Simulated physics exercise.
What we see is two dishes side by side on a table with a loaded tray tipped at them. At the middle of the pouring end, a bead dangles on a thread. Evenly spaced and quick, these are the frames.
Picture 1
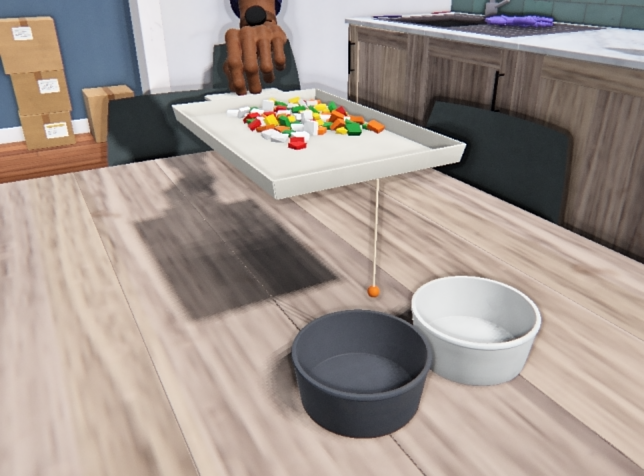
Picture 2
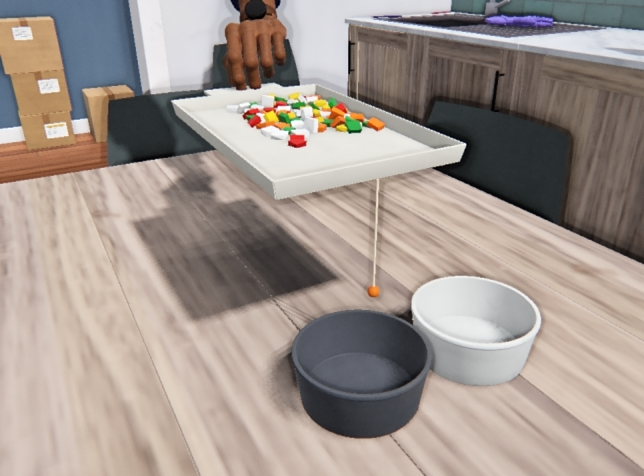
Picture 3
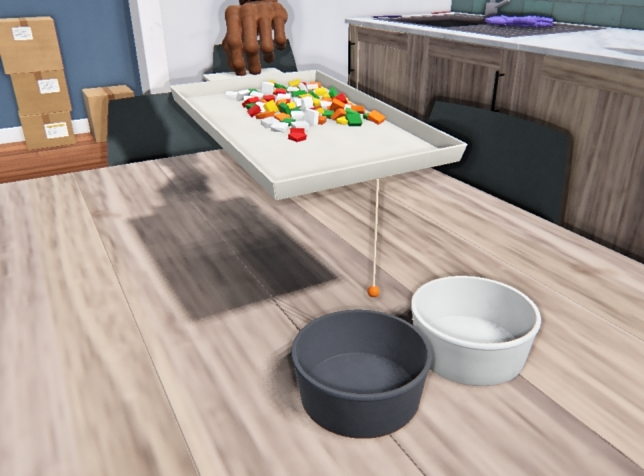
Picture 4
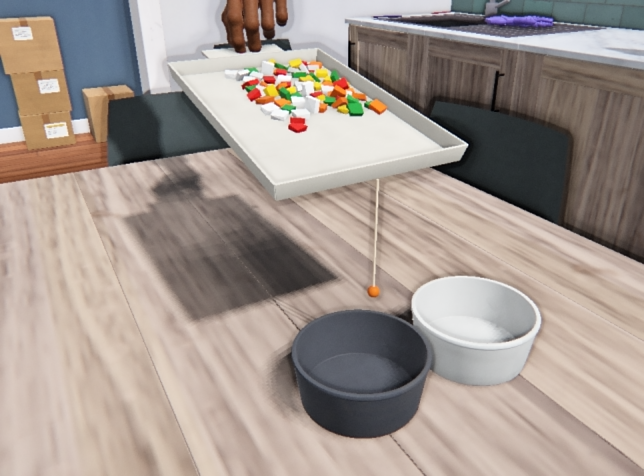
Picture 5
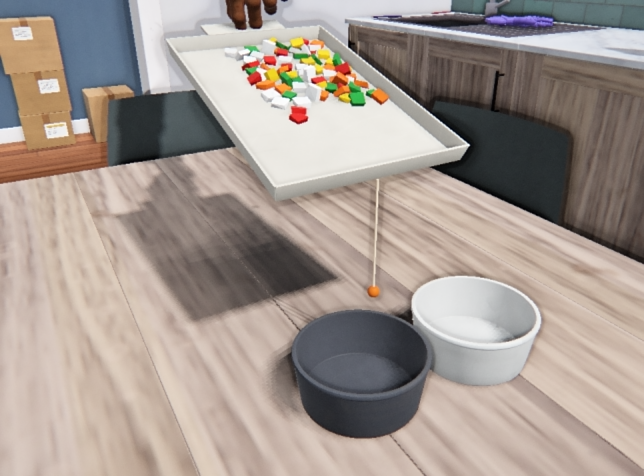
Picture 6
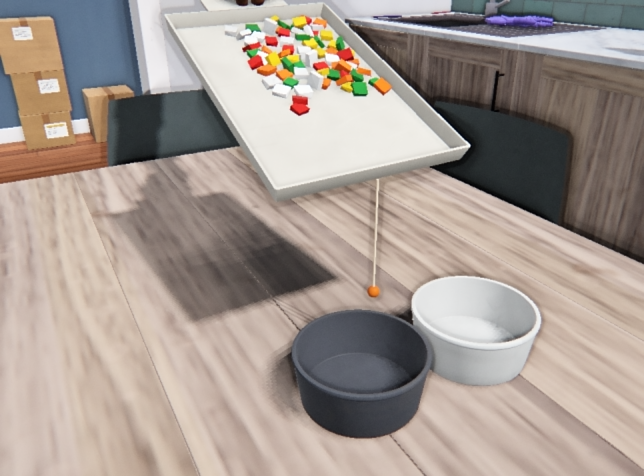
Brown hand behind a tray of colourful mosaic tiles, the tray tilting steadily toward two dishes while an orange bead hangs still.
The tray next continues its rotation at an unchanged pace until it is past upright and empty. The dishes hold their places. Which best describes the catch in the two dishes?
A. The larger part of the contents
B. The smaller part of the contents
Answer: A.
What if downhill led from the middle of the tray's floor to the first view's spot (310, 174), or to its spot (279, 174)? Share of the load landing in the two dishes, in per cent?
Respectively close to 50 and 20 in a hundred.
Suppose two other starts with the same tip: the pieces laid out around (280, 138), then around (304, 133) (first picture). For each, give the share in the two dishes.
Around 90 then around 90 per cent.
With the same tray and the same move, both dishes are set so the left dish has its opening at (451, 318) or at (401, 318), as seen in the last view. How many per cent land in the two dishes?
In turn 40 and 50 in a hundred.
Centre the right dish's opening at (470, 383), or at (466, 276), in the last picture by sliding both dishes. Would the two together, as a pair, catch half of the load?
Earlier try a minority share, later try a minority share.
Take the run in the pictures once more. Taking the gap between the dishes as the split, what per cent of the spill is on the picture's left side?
Roughly 30 in a hundred.
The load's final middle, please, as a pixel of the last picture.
Resting centre, last picture - approx. (387, 389).
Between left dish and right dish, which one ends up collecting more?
More ends up in the dish to the left.
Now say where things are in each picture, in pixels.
In the first picture, corners of the pouring end (275, 179) and (461, 144), level; middle of the load (300, 118), mosaic tiles; left dish (399, 409); right dish (517, 358); bead on its thread (373, 292).
In the second picture, corners of the pouring end (276, 179) and (461, 144), level; middle of the load (299, 115).
In the third picture, corners of the pouring end (276, 180) and (462, 144), tipped barely, level across its low end; middle of the load (300, 105).
In the fourth picture, corners of the pouring end (277, 182) and (463, 144), tipped a little, level across its low end; middle of the load (300, 89).
In the fifth picture, corners of the pouring end (277, 184) and (464, 144), tipped clearly, level across its low end; middle of the load (301, 73).
In the sixth picture, corners of the pouring end (278, 186) and (465, 144), tipped clearly, level across its low end; middle of the load (304, 57); left dish (399, 409); right dish (517, 358).
Just after the last frame, tray tipped steeply; roughly two thirds on the tray; roughly a third in the air.
A moment on, tray tipped past a quarter turn; roughly a quarter on the tray; roughly a third in the left dish; about a tenth in the right dish; roughly a quarter outside both; about a tenth in the air.
Further on, tray tipped past a quarter turn; roughly half in the left dish; roughly a quarter in the right dish; roughly a quarter outside both.
When it is over, tray tipped past a quarter turn; roughly half in the left dish; roughly a quarter in the right dish; roughly a quarter outside both.
